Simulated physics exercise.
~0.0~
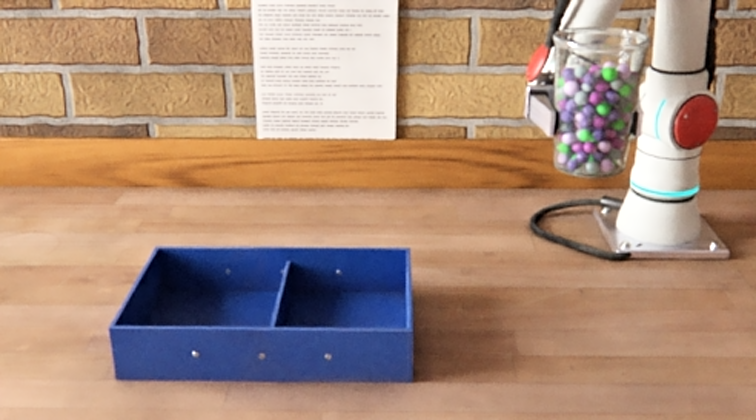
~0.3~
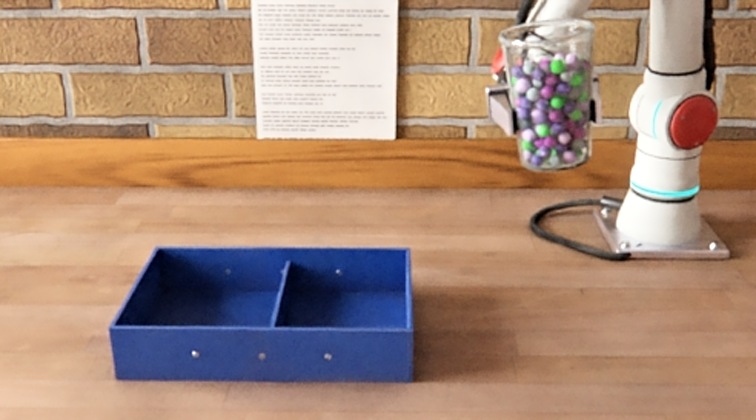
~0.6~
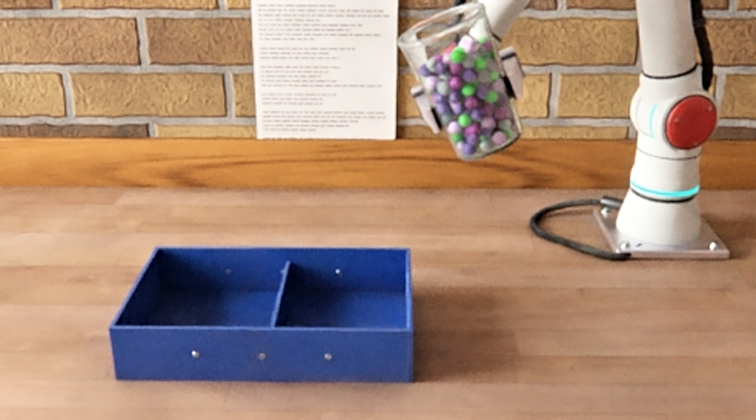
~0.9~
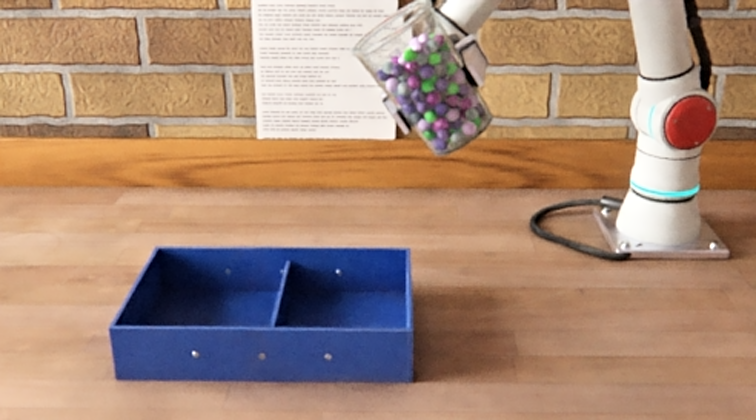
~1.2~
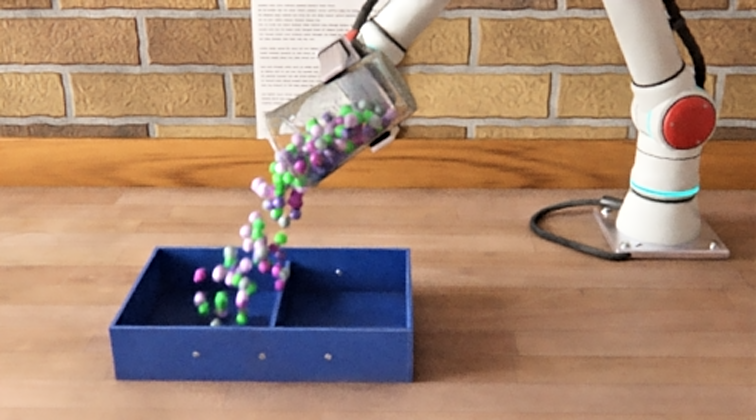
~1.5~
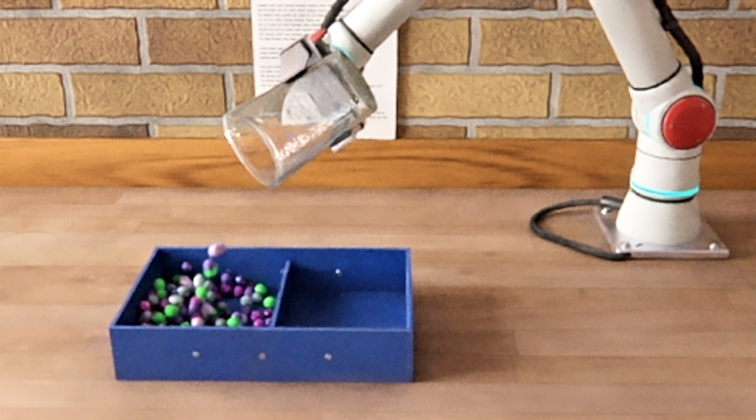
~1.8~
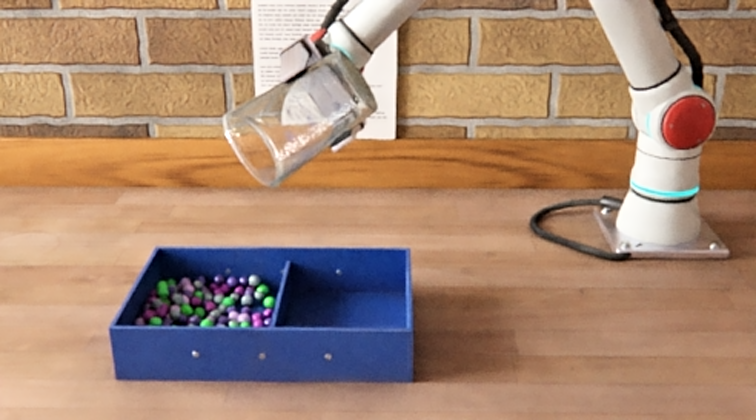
On a wooden table top, a robot arm carries a beaker of colourful balls left, emptying them into a blue box's left compartment.
